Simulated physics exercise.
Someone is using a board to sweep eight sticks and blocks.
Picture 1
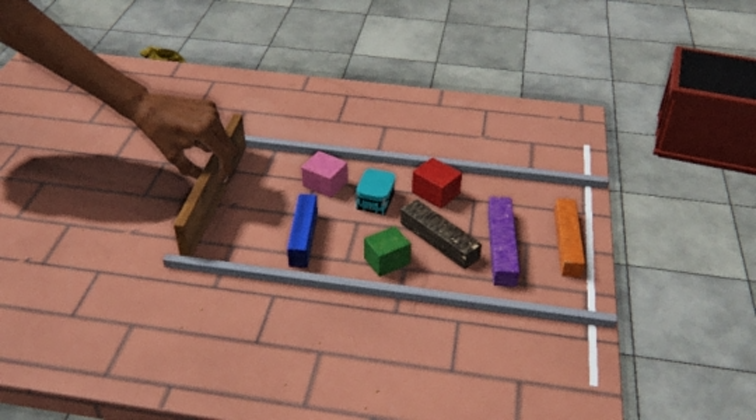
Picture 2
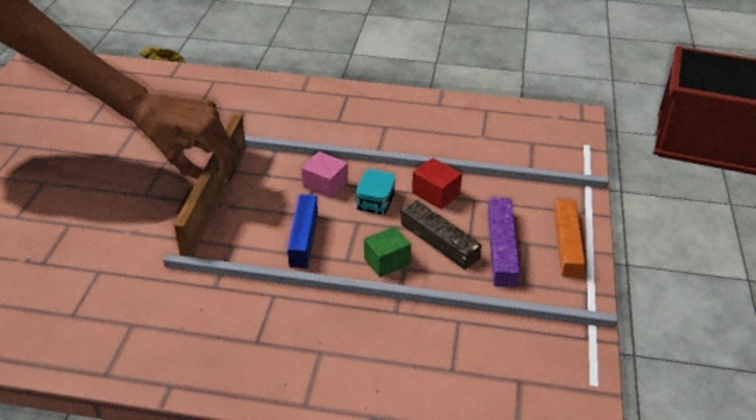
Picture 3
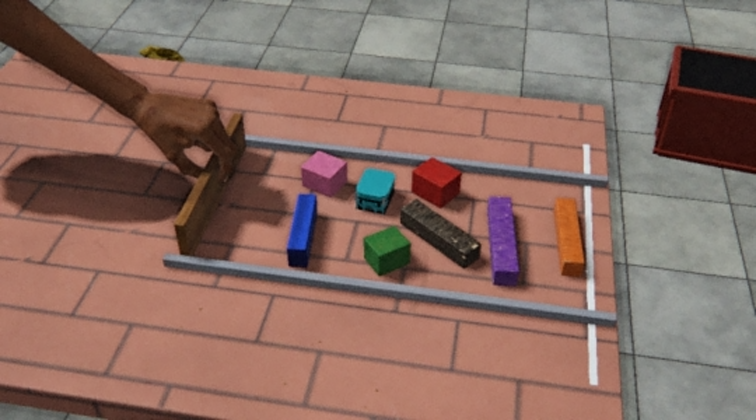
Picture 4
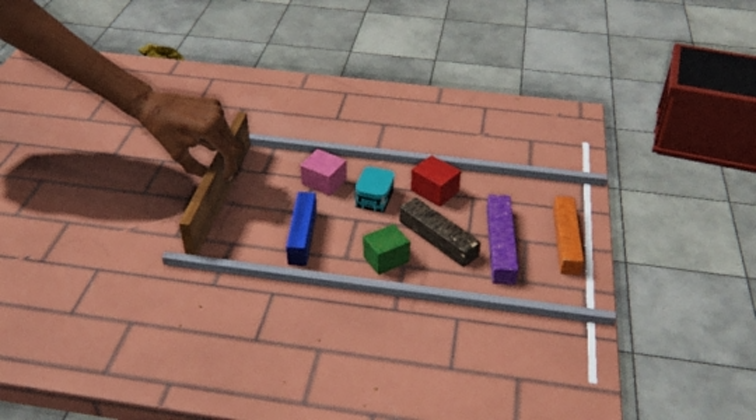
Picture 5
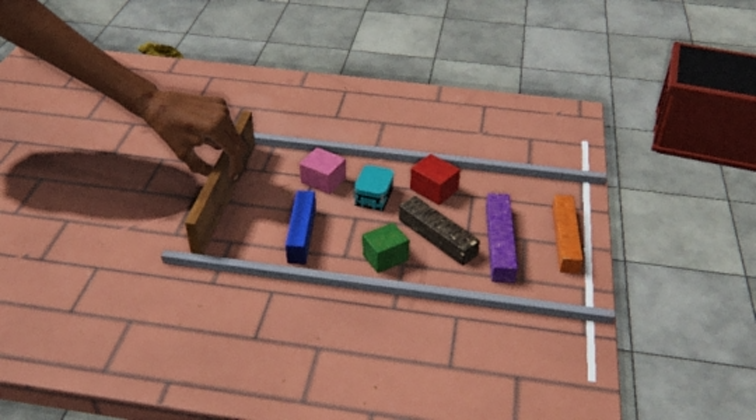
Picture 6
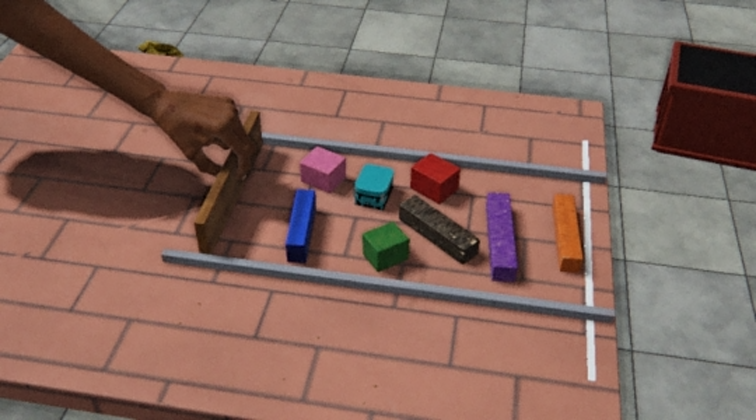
Wooden board held by a hand sliding slightly right between two grey rails, colourful blocks and bars ahead of it staying still.
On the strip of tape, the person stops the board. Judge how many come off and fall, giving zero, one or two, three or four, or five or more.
At least five.
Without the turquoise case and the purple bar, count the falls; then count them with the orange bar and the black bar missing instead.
4 in the first case, 4 in the second.
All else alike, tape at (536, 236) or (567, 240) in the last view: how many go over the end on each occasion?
So that's 2 for the first and 4 for the second.
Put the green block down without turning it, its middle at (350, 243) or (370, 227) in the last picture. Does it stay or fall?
In that order: Slips off, then slips off.
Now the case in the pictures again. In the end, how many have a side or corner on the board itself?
The count in contact is 3.
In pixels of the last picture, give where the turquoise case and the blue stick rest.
Reading them off: First (610, 223); then (600, 265).
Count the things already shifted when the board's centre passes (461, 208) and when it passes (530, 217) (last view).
First 8, after that 8.
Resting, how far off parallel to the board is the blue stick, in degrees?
The angle is some 0°.
Soon after, none off yet; orange bar at rest near (567, 232); purple bar at rest near (501, 236); black bar at rest near (438, 229).
After that, none off yet; orange bar at rest near (567, 232); purple bar displaced a little near (522, 236); black bar displaced about its own width near (492, 246).
And then, none off yet; orange bar tilting a little near (629, 240); purple bar displaced about its own width near (615, 248); black bar displaced well along near (591, 260).
In the end, the number that fall off is five or more; gone, green block, red block, black bar, purple bar and orange bar.
